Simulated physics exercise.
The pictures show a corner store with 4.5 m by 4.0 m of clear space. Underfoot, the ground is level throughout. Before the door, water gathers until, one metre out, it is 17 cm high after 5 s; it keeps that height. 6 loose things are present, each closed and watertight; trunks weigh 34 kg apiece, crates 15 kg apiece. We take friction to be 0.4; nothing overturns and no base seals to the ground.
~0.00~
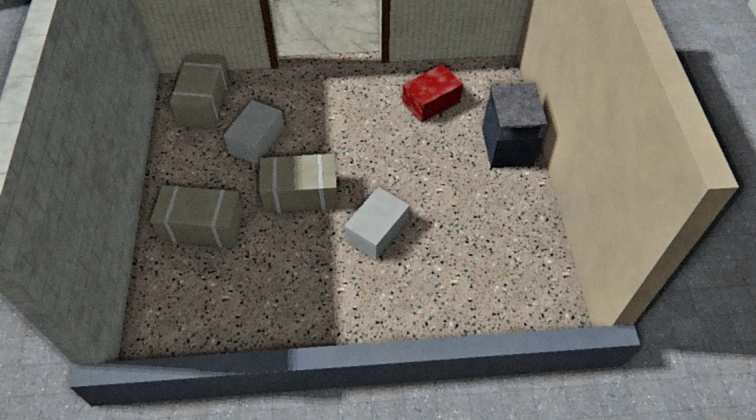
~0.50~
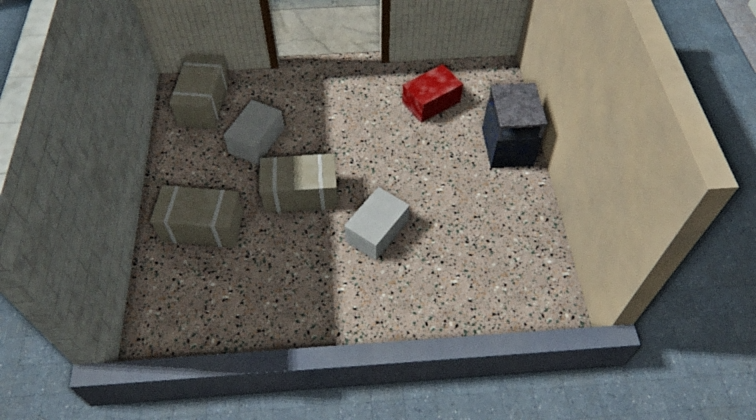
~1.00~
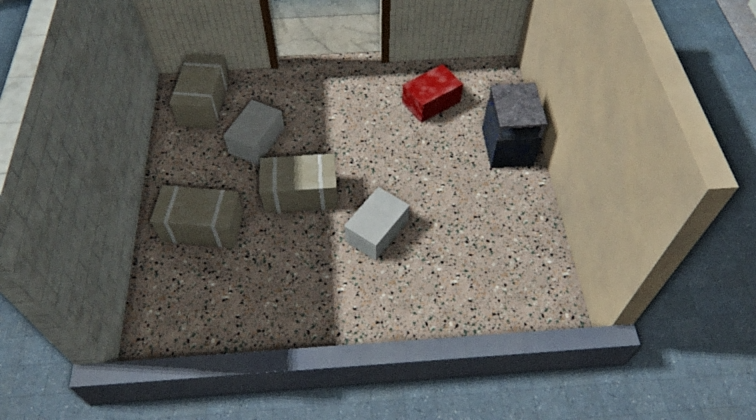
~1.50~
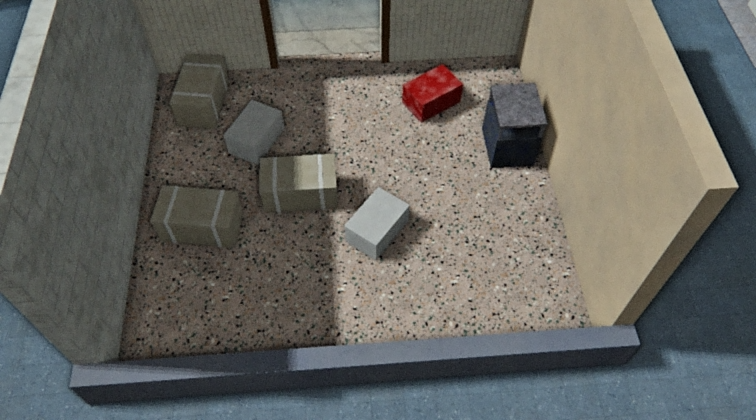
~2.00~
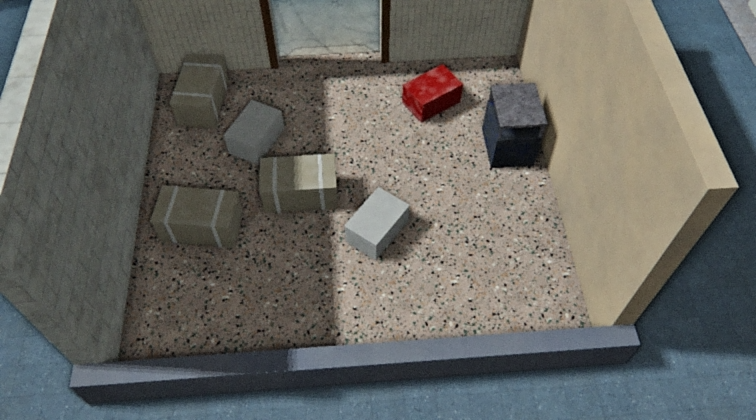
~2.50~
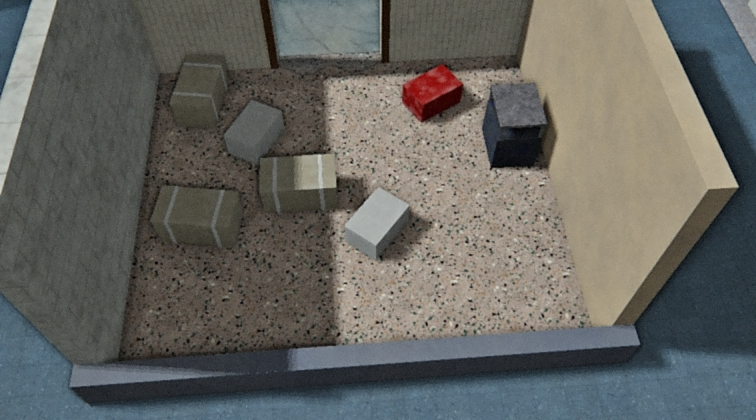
Bluish water spread over the paving outside a small walled store and crept up to its doorway, while the red crate, the pale and tan boxes and the dark cabinet inside all stayed put.
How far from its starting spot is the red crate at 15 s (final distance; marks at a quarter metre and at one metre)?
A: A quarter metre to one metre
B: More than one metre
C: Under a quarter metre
(C) Under a quarter metre.
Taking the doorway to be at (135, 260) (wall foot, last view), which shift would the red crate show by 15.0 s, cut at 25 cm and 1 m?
Well, the red crate scoots a little.
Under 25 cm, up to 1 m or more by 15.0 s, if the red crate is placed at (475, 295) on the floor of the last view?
What happens is it gets pushed a long way.
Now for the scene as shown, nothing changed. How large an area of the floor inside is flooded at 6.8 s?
Close to 11.0 m2, I'd say.
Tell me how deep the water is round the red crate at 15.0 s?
Near 6 cm deep.
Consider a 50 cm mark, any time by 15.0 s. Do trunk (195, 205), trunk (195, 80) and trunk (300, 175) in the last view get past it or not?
Order as asked: Within, within, above.
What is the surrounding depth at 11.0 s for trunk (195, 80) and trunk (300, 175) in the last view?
Around 6 cm and 6 cm.
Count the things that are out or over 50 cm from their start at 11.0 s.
By my reckoning, 2.
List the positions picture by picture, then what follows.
The red crate at (433, 84), on the bottom; water covers 0.0 m2; 0 of 6 have shifted, in the first frame.
The red crate at (433, 84), on the bottom; water covers 0.0 m2; 0 of 6 have shifted, in the second frame.
The red crate at (433, 84) rests on the ground; water covers 0.0 m2; 0 of 6 have shifted, in the third frame.
The red crate at (433, 84) rests on the ground; 0.0 m2 under water; 0 of 6 have shifted, in the fourth frame.
The red crate at (433, 84) rests on the ground; 0.0 m2 under water; 0 of 6 have shifted, in the fifth frame.
The red crate at (433, 84) rests on the ground; water covers 0.1 m2; 0 of 6 have shifted, in the sixth frame.
After 3.5 s the red crate is near (433, 84), 0.0 m from its start, aground; 0 afloat.
After 6.8 s the red crate is near (433, 84), 0.0 m from its start, aground; 0 afloat.
After 11.0 s the red crate is near (433, 84), 0.0 m from its start, aground; 1 afloat.
After 15.0 s the red crate is near (433, 84), 0.0 m from its start, aground; 4 afloat.
